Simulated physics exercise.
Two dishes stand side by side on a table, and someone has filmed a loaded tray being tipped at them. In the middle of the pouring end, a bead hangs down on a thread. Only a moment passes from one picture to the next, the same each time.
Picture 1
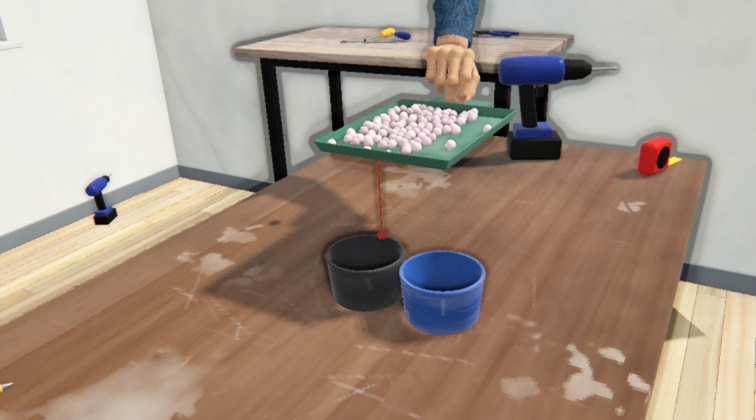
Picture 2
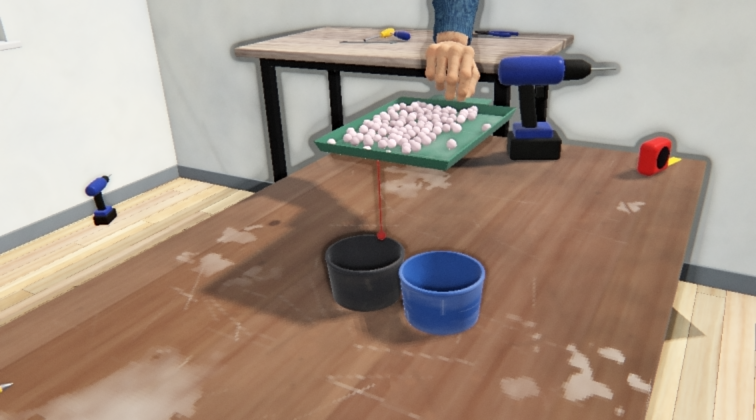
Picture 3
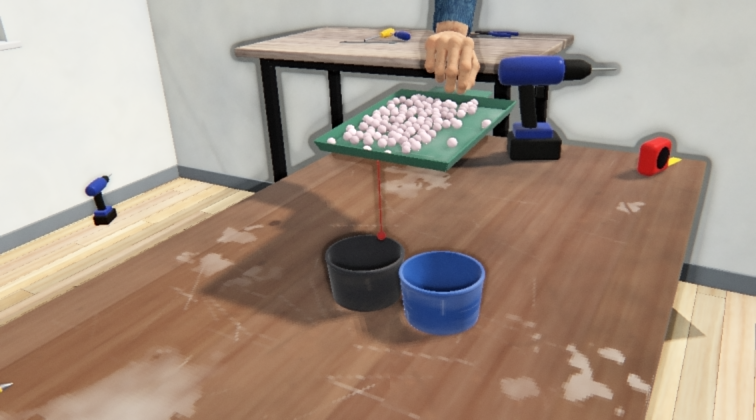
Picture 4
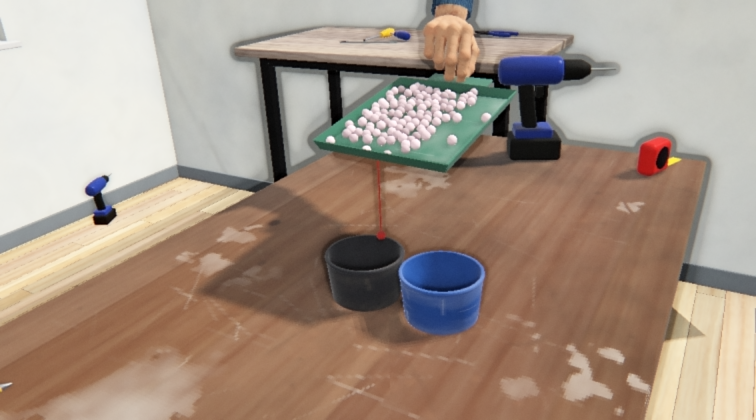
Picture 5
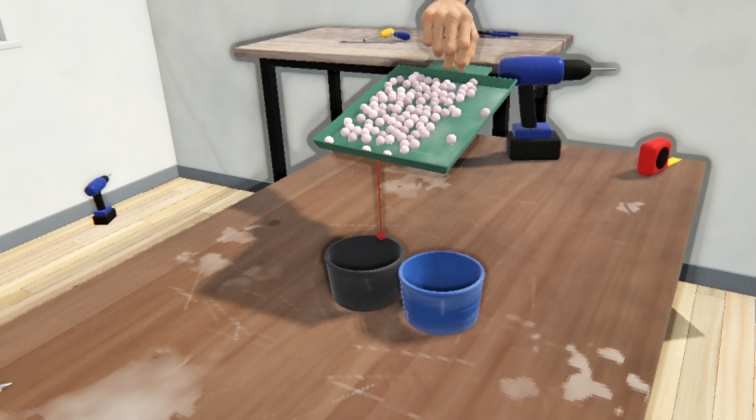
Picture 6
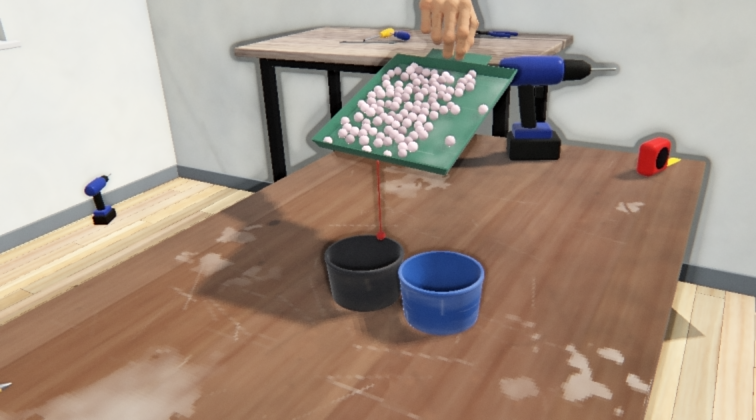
The footage shows a hand above a green tray of pale pink beads over a black dish and a blue dish; the tray's far end gradually rises, its near edge slants lower at the right corner, and the beads shift slightly.
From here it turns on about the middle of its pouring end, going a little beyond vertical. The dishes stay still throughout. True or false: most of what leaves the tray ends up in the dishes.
True.
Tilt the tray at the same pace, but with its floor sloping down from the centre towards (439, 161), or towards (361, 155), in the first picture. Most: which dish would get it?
Tilt 1: Right-side dish. Tilt 2: Left-side dish.
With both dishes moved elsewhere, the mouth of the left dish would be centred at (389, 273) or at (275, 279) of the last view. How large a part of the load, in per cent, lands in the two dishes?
70 and 0 %.
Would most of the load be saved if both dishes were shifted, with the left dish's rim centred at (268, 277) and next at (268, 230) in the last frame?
Earlier try a minority share, later try a minority share.
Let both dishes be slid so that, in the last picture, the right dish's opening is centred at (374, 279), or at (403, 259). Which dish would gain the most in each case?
First try, the rightmost dish; second try, the rightmost dish.
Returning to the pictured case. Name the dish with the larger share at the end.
That one is the rightward one.
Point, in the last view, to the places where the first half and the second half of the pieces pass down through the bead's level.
Initially about (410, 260); subsequently about (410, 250).
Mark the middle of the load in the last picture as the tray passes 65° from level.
Look about (407, 213) in the last picture.
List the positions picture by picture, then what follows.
The first picture shows corners of the pouring end near (320, 140) and (446, 158), level; middle of the load near (413, 127), sugar pearls; left dish near (346, 286); right dish near (424, 308); bead on its thread near (382, 235).
The second picture shows corners of the pouring end near (320, 140) and (445, 159), level; middle of the load near (412, 126).
The third picture shows corners of the pouring end near (320, 140) and (445, 160), tipped barely, lowest at the right corner; middle of the load near (412, 121).
The fourth picture shows corners of the pouring end near (319, 139) and (445, 162), tipped a little, lowest at the right corner; middle of the load near (412, 115).
The fifth picture shows corners of the pouring end near (318, 138) and (445, 163), tipped a little, lowest at the right corner; middle of the load near (411, 110).
The sixth picture shows corners of the pouring end near (318, 137) and (444, 165), tipped clearly, lowest at the right corner; middle of the load near (409, 107), all but a few on the move; left dish near (345, 287); right dish near (423, 309).
Shortly afterwards, tray tipped steeply; near a third on the tray; near a quarter in the right dish; a little in the left dish; a little outside both; near a quarter in the air.
Next, tray tipped past a quarter turn; near half in the right dish; near a quarter in the left dish; near a quarter outside both; only a few in the air.
Some moments later, tray tipped past a quarter turn; near half in the right dish; near a quarter in the left dish; near a quarter outside both.
In the end, tray tipped past a quarter turn; near half in the right dish; near a quarter in the left dish; near a quarter outside both.
